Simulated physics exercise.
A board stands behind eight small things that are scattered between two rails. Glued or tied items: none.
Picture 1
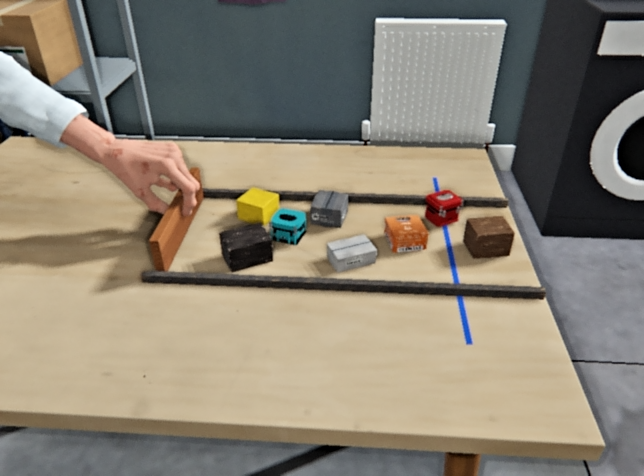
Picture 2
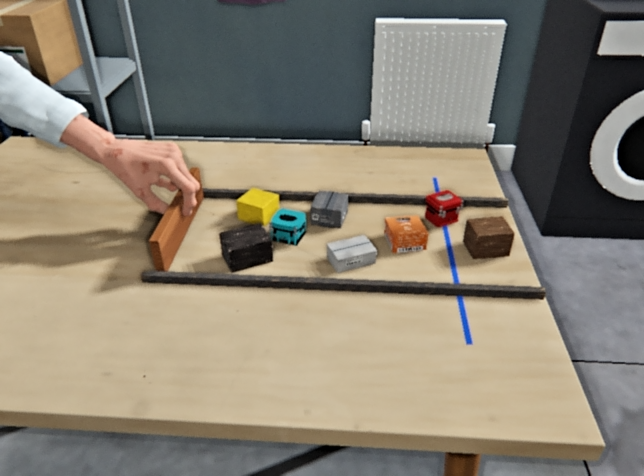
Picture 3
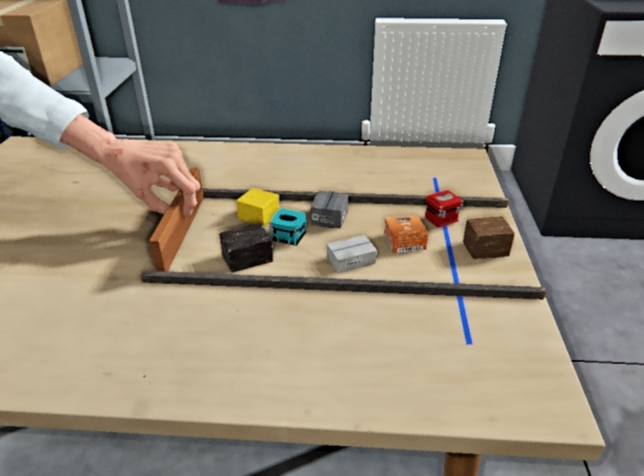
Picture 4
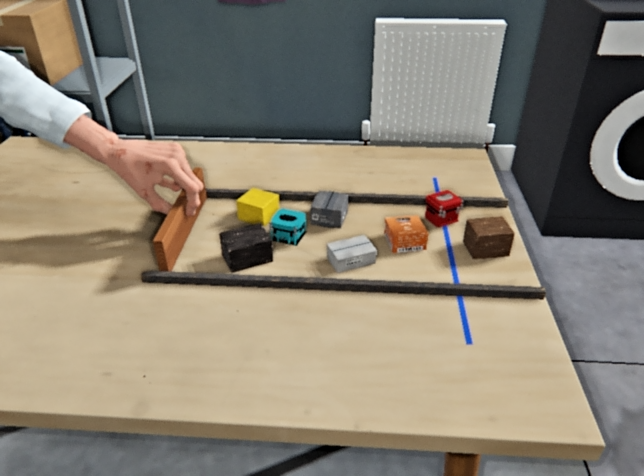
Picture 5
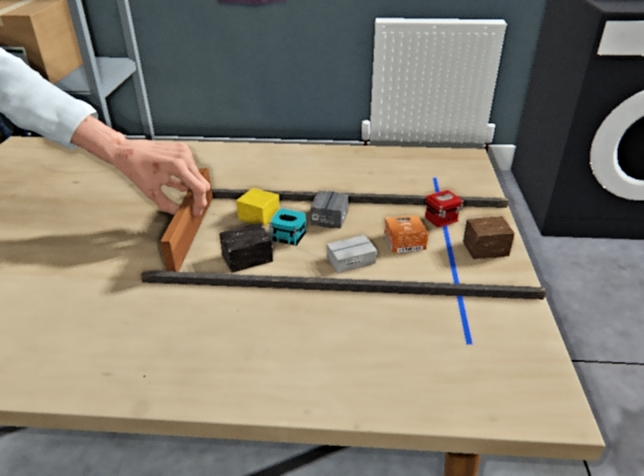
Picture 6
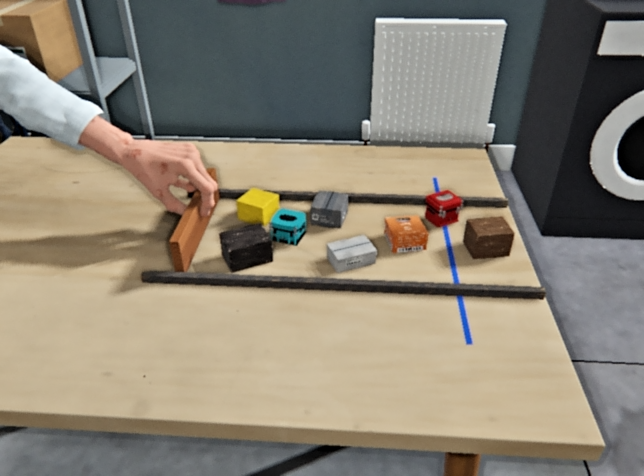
At first, a hand holds an upright orange-brown board still at the left end of two dark rails, with eight small boxes and blocks scattered between them and a blue line at the right. Then the hand slides the board a short way right, while the small objects stay in place.
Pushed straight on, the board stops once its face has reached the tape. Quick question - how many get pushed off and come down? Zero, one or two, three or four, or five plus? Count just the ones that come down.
Overboard: One to two.
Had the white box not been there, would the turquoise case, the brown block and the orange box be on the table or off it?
As for the turquoise case, it holds; the brown block drops; and the orange box holds.
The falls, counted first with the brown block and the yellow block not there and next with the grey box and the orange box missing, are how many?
You'd count 0 the first time and 0 the second time.
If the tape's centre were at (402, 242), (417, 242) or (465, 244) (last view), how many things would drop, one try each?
So, one try after another, the floor gets 0, then 0, then 3.
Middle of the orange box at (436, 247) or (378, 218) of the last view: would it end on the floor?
In order: Slips off; slips off.
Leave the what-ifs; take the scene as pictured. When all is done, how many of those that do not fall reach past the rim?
Tally: 1.
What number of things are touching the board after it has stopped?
It is in contact with 3.
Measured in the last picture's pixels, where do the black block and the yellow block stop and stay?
Result: One about (479, 263), other about (460, 211).
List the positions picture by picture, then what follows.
The first frame shows brown block (488, 237); red case (443, 209); orange box (406, 233); board (180, 217); tape (448, 243).
The second frame shows red case (443, 209); turquoise case (289, 227).
The third frame shows orange box (406, 234); board (180, 217).
The fourth frame shows brown block (488, 238); black block (246, 247).
The fifth frame shows red case (443, 209); grey box (330, 209).
The sixth frame shows brown block (488, 238); red case (443, 209); orange box (406, 234); board (198, 218); tape (448, 243).
Early on, none off yet; brown block at rest near (488, 238); red case at rest near (443, 209); orange box at rest near (406, 234).
Finally, the number that fall off is one or two; lost, red case and brown block.
